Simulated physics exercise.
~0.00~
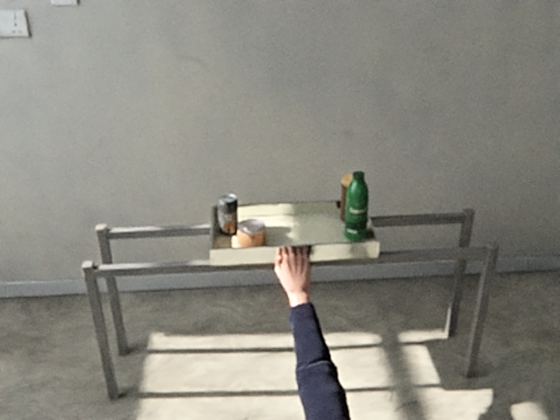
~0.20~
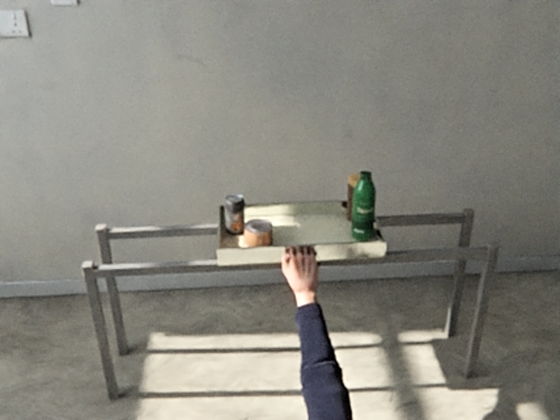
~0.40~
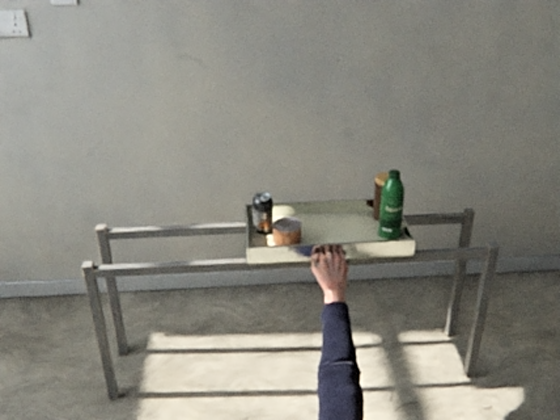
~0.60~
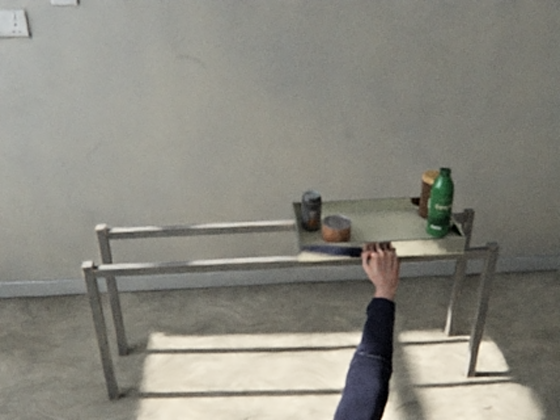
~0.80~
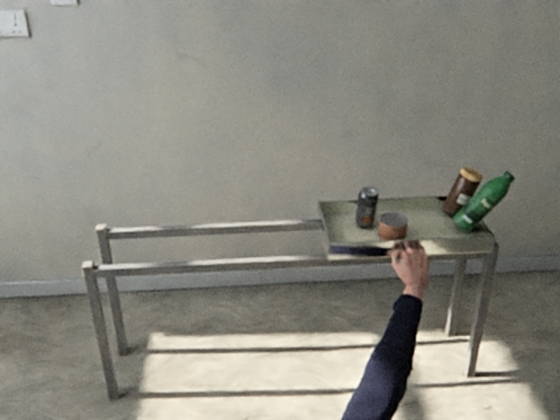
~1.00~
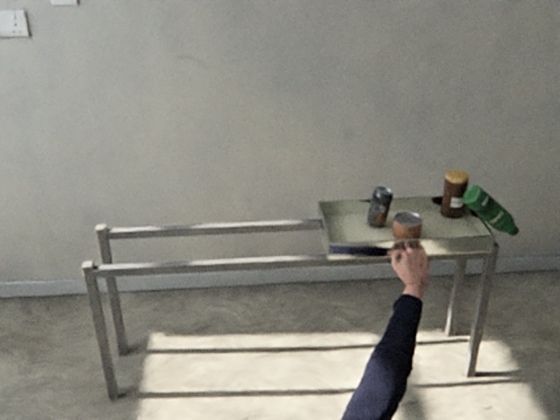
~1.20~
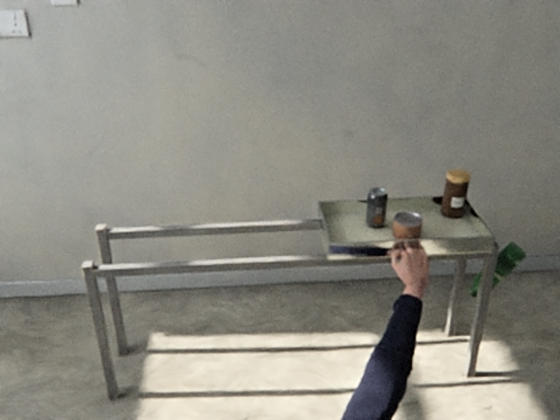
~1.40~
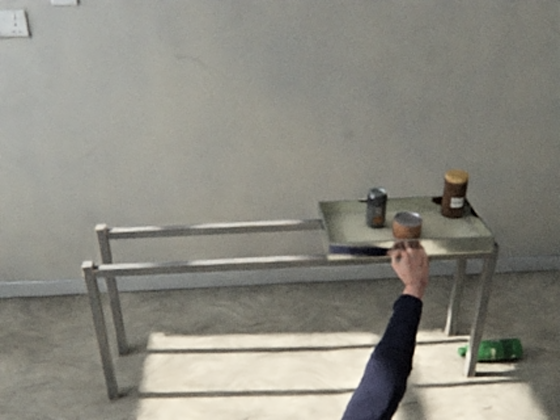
We see a hand push a tray holding a can, a tub, a jar and a green bottle rightward along metal rails until it stops at the end, where the bottle tips over the edge and falls, ending on its side on the floor while the others stay upright on the tray.
